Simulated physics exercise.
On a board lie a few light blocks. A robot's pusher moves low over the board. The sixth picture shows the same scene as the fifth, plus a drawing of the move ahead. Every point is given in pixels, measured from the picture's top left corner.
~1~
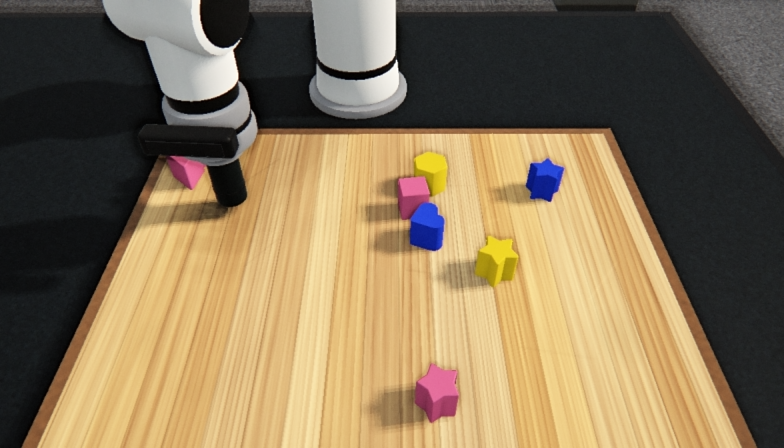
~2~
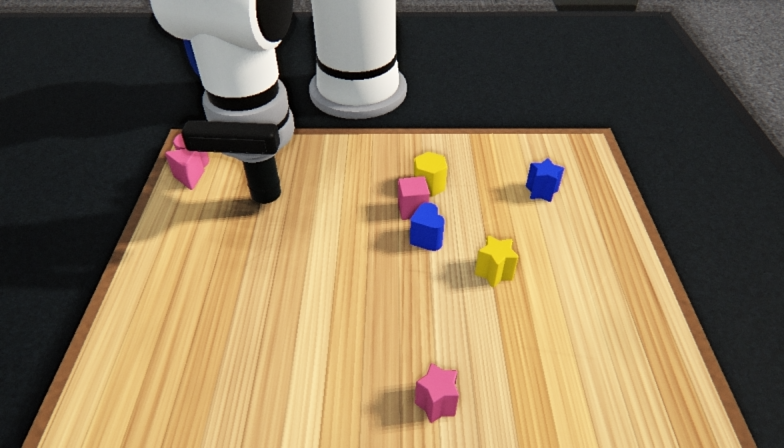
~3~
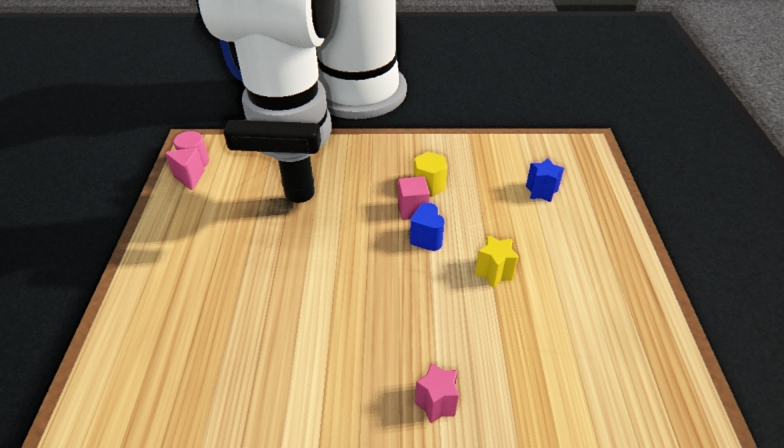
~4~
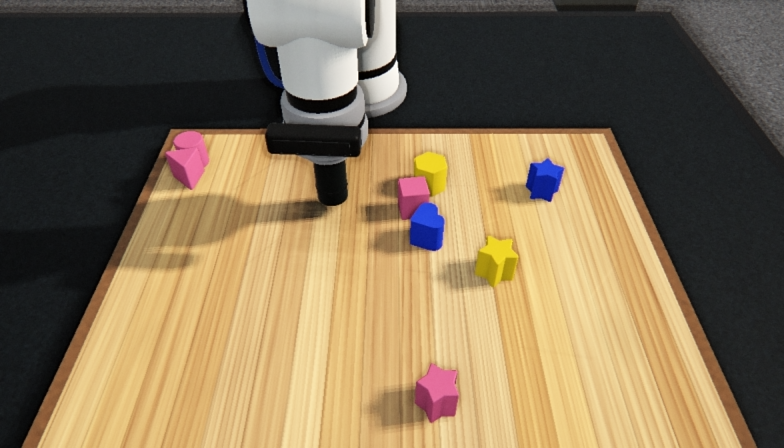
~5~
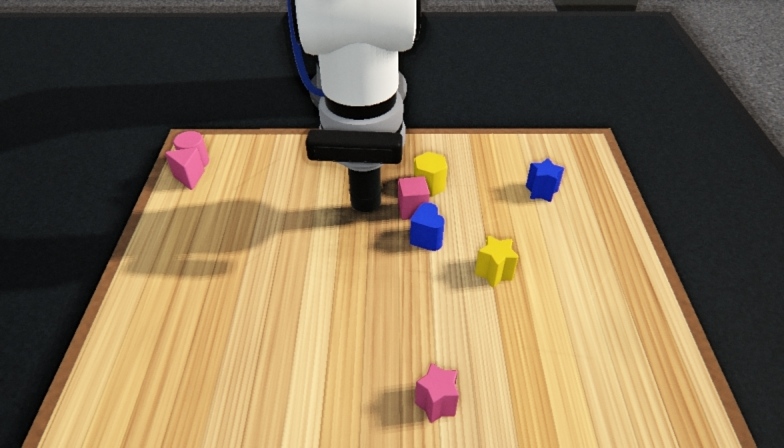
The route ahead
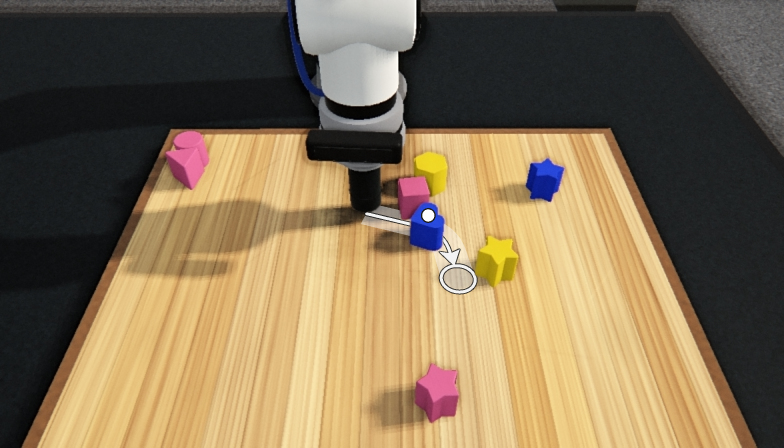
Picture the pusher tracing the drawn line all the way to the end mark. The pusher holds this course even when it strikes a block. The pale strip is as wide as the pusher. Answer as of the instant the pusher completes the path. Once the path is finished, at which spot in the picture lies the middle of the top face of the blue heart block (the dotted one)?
My estimate: (481, 277).
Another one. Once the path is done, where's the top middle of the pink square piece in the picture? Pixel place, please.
The point I'd pick in the picture is (434, 184).
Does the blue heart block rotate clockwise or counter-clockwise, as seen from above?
The turn is clockwise.
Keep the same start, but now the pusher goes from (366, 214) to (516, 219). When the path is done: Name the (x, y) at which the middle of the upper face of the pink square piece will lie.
I'd say the pink square piece ends with its top centre at (491, 175).
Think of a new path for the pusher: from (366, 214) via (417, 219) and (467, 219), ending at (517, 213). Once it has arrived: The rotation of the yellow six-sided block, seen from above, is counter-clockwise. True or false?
The statement is correct.
The line goes from (366, 214) by way of (409, 224) and (446, 243) to (458, 279); the dot is on the blue heart block.
The first path, step by step. One third of the way, pusher at (410, 213); pink square piece at (429, 185), turned 50° anticlockwise.
Two thirds of the way, pusher at (447, 233); pink square piece at (434, 184), turned 65° anticlockwise; blue heart block at (460, 241), turned 55° clockwise.
At the end, pusher at (460, 268); pink square piece at (434, 184), turned 65° anticlockwise; blue heart block at (481, 277), turned 25° clockwise; yellow six-sided block unmoved; yellow star block at (505, 256), turned 50° anticlockwise.
